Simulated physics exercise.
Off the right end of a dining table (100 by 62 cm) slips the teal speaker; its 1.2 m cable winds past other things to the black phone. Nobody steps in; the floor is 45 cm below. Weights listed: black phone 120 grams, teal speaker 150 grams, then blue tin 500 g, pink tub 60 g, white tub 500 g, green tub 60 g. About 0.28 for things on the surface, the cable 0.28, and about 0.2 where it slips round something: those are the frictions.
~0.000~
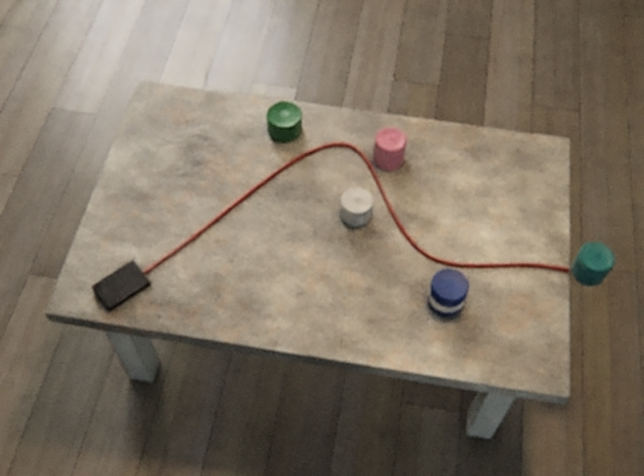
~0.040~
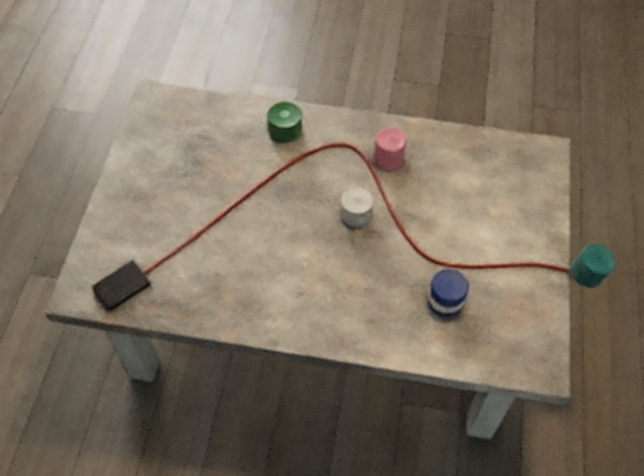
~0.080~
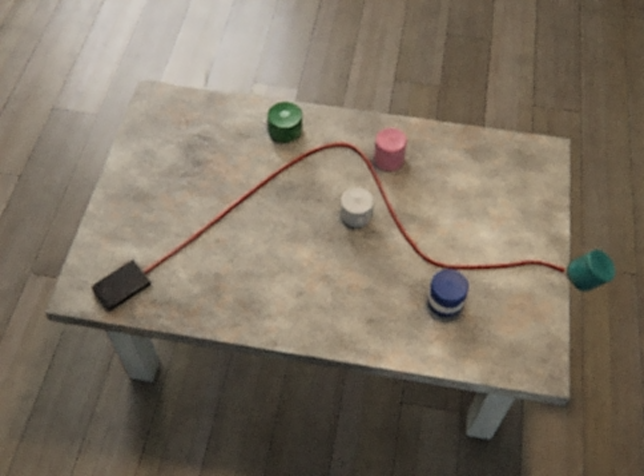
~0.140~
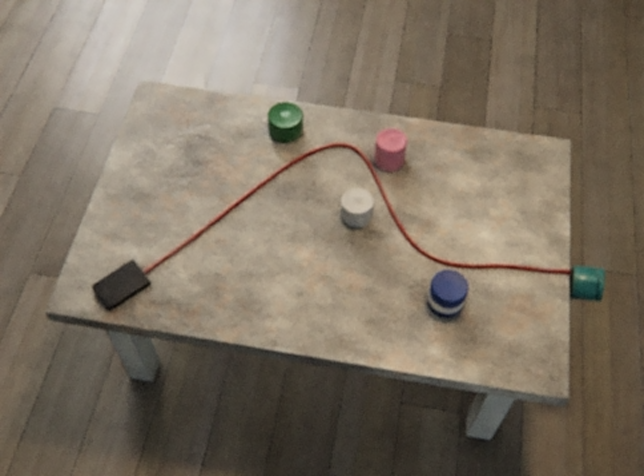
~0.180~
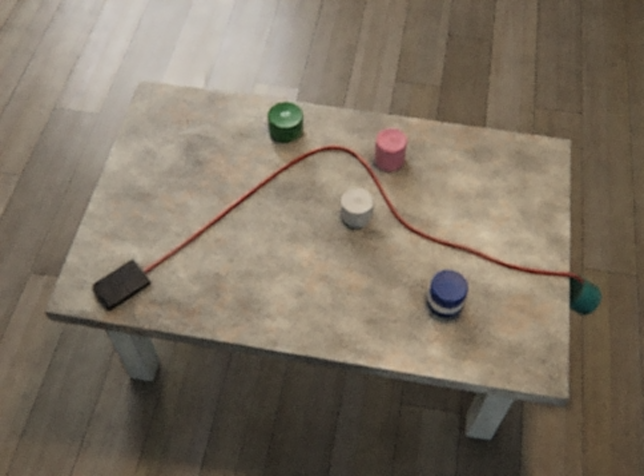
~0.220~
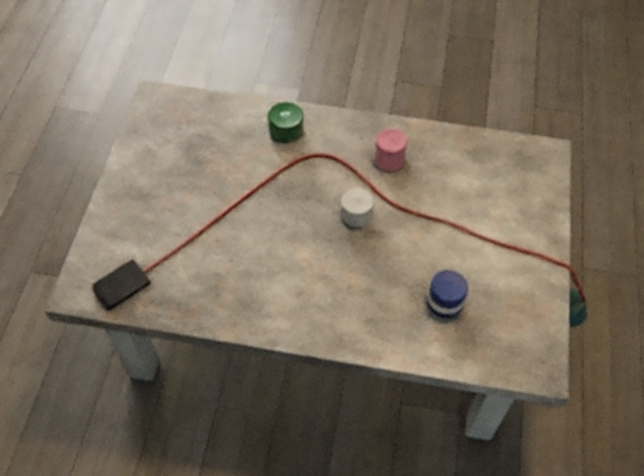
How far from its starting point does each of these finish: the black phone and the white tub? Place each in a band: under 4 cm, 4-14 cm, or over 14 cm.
The black phone falls in the top band. The white tub falls in the bottom band.
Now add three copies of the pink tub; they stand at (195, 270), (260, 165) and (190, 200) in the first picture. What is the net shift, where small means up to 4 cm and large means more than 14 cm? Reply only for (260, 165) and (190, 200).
The first would move just a bit, and the second would move just a bit.
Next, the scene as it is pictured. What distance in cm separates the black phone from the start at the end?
Black phone 30 cm.
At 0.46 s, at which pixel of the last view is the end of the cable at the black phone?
At about pixel (217, 269).
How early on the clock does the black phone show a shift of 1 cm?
The black phone gets there close to 0.34 s.
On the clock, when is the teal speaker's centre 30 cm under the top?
Close to 0.34 s.
By 0.5 s, the cable's tail end at (217, 269); black phone 15 cm off its start, teal speaker over the edge.
By 0.7 s, the cable's tail end at (281, 255); black phone 30 cm off its start, teal speaker over the edge.
By 1.0 s, the cable's tail end at (283, 254); black phone 30 cm off its start at (268, 234), teal speaker over the edge.
By 1.2 s, the cable's tail end at (283, 254); black phone 30 cm off its start, teal speaker over the edge.
By 2.4 s, the cable's tail end at (283, 254); black phone 30 cm off its start at (268, 234), white tub 1 cm off its start at (358, 203), teal speaker over the edge.
